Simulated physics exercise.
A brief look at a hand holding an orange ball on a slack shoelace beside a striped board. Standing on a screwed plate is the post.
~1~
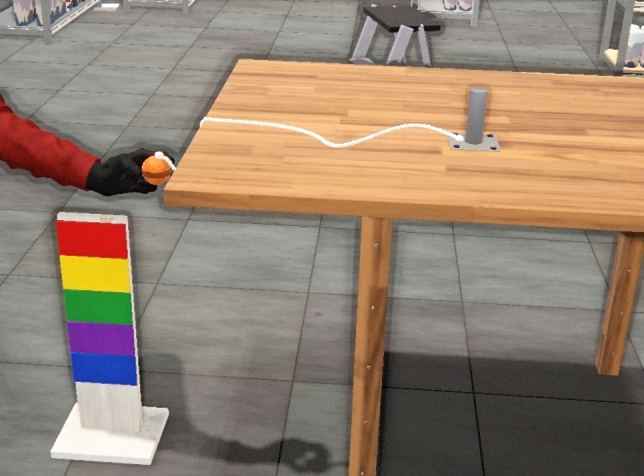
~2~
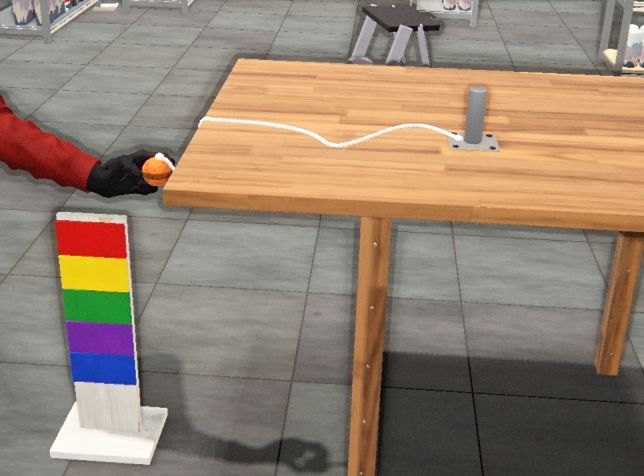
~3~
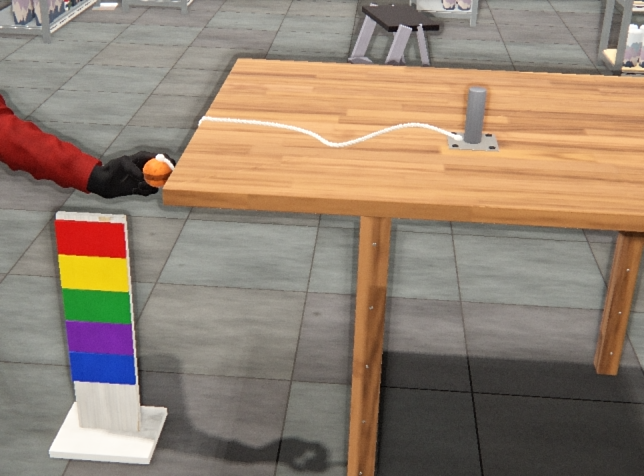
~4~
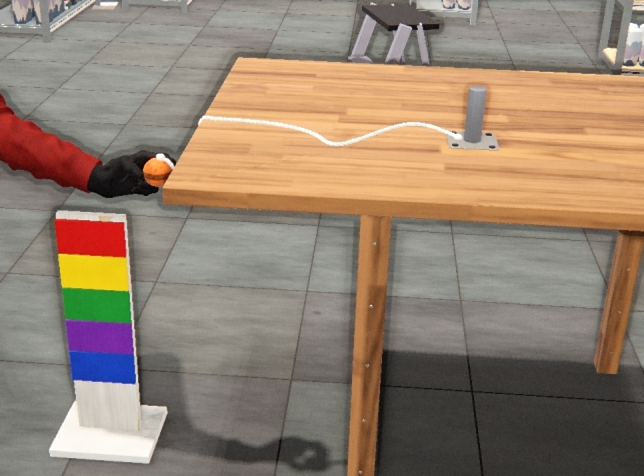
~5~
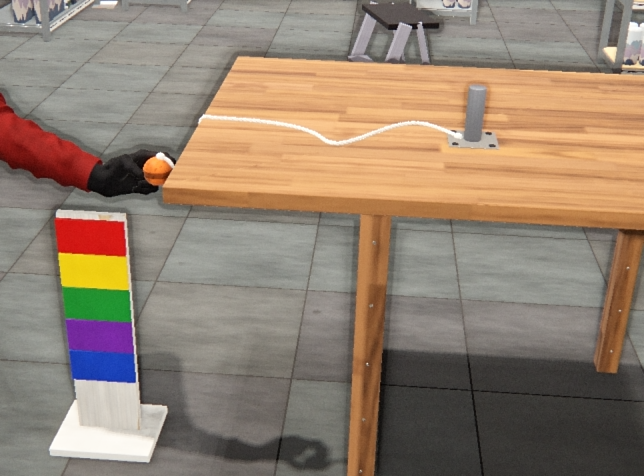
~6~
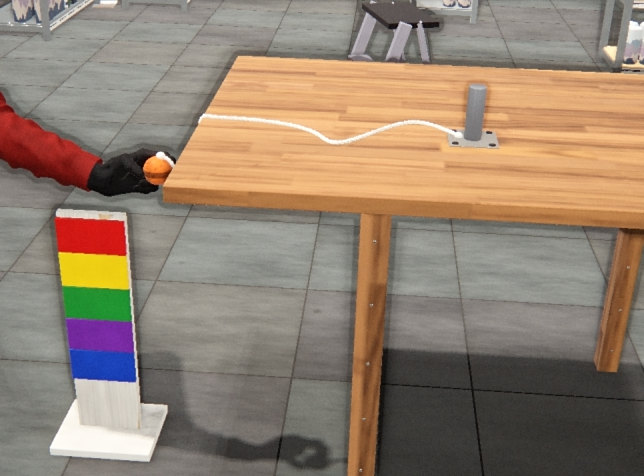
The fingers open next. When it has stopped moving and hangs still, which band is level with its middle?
Yellow.
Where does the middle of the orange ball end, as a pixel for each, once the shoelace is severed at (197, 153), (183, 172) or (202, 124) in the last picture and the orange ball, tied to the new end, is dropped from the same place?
In that order: (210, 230), (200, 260) and (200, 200).
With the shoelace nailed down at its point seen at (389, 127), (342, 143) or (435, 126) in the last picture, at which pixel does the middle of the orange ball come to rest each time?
Approximately at (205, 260), at (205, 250) and at (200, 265), in that order.
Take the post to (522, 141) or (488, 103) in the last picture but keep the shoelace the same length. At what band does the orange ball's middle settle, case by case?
Going case by case, it's red and then red.
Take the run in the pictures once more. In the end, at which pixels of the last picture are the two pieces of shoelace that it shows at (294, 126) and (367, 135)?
In that view they sit near (229, 127) and near (331, 132).
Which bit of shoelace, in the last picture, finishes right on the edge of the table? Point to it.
It's the piece you see at (264, 121).
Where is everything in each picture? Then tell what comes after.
The first frame shows orange ball (157, 170); red (92, 241); yellow (95, 275); green (98, 308); purple (101, 339); blue (104, 370).
The second frame shows orange ball (157, 171); shoelace through (434, 129) (375, 135) (322, 140) (258, 123) (201, 138).
The third frame shows orange ball (157, 173).
The fourth frame shows orange ball (158, 172); shoelace through (433, 128) (375, 134) (321, 139) (258, 122) (200, 137).
The fifth frame shows orange ball (158, 171).
The sixth frame shows orange ball (158, 171); shoelace through (434, 126) (375, 132) (322, 137) (258, 120) (200, 135).
Soon after, ball near (172, 271); level with yellow.
Then, ball near (236, 274); level with yellow.
Further on, ball near (181, 284); level with yellow.
At rest, ball near (195, 286); level with yellow. Its middle rests at the yellow band.
